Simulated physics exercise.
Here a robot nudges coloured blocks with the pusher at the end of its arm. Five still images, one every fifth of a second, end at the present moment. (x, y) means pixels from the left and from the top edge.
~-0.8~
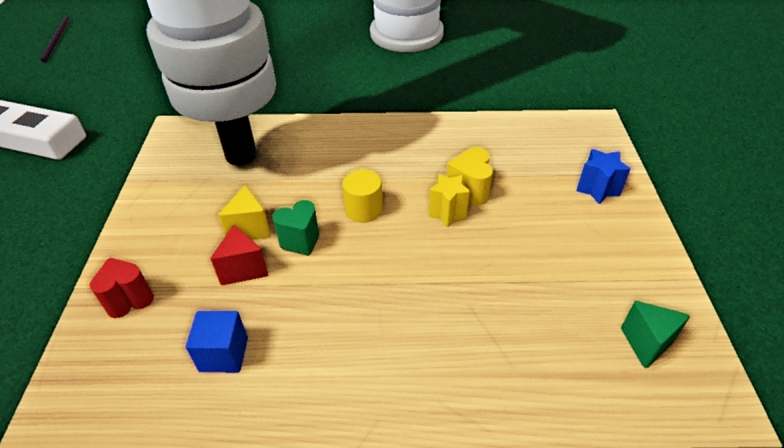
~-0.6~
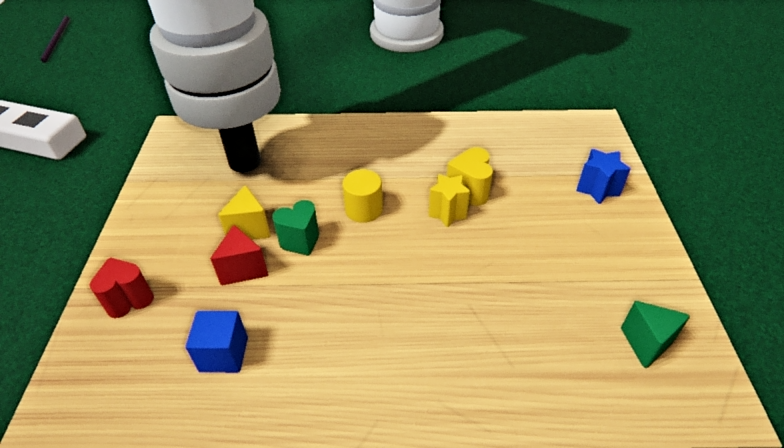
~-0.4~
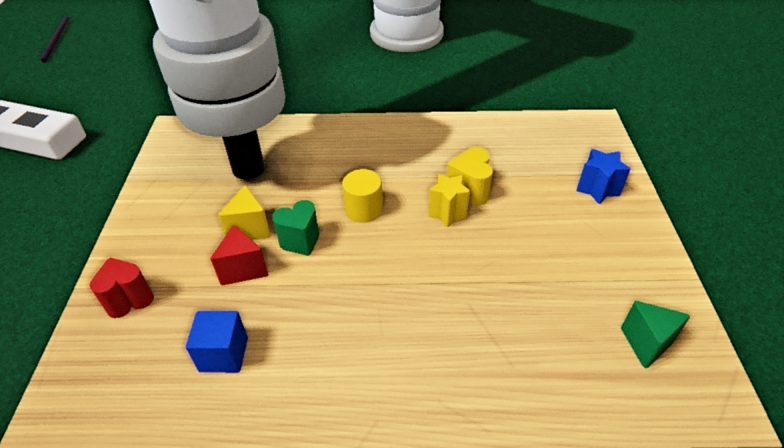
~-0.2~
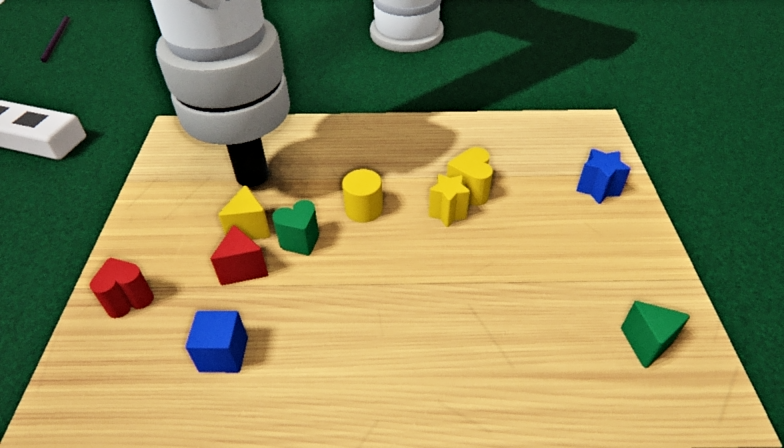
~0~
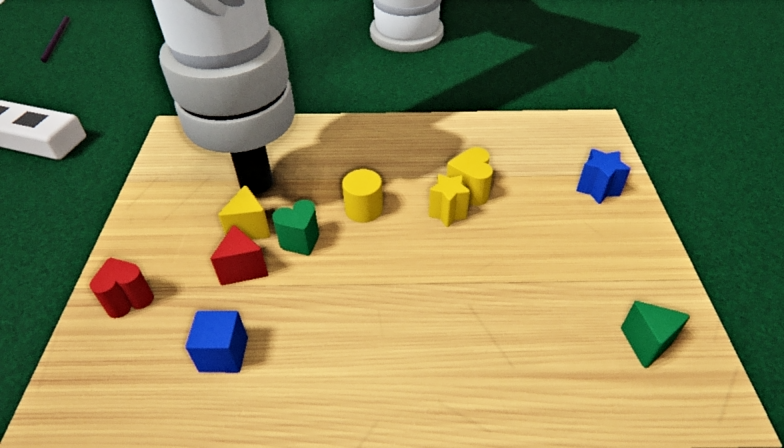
A robot arm's dark pusher moves slightly down and to the right over a wooden board, nearing the yellow triangular block and green heart-shaped block, while all the red, yellow, green and blue blocks remain still.
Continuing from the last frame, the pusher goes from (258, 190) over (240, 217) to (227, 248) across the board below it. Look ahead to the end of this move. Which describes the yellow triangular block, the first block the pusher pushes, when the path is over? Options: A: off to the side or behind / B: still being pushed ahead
The answer is B.
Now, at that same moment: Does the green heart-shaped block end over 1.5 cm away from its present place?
That would be a no.
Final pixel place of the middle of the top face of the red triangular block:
It will likely be found at (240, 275).
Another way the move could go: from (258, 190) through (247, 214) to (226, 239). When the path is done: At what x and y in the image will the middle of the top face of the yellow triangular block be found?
It comes to (224, 241).
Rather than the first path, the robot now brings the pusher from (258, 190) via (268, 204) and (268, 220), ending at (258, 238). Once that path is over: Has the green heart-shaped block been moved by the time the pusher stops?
No - that is not the case.
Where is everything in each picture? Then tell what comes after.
In the first frame, pusher's lower end at (241, 156); red triangular block at (235, 243); yellow triangular block at (242, 202); green heart-shaped block at (296, 214).
In the second frame, pusher at (245, 162); blocks still.
In the third frame, pusher at (249, 169); blocks still.
In the fourth frame, pusher at (253, 176); blocks still.
In the fifth frame, pusher at (257, 184); red triangular block at (235, 243); yellow triangular block at (242, 202); green heart-shaped block at (296, 214).
The first path, step by step. Halfway along, pusher at (237, 210); red triangular block at (235, 251); yellow triangular block at (238, 219), turned 15° anticlockwise.
At the end, pusher at (225, 241); red triangular block at (240, 275), turned 55° anticlockwise; yellow triangular block at (223, 253); green heart-shaped block still.
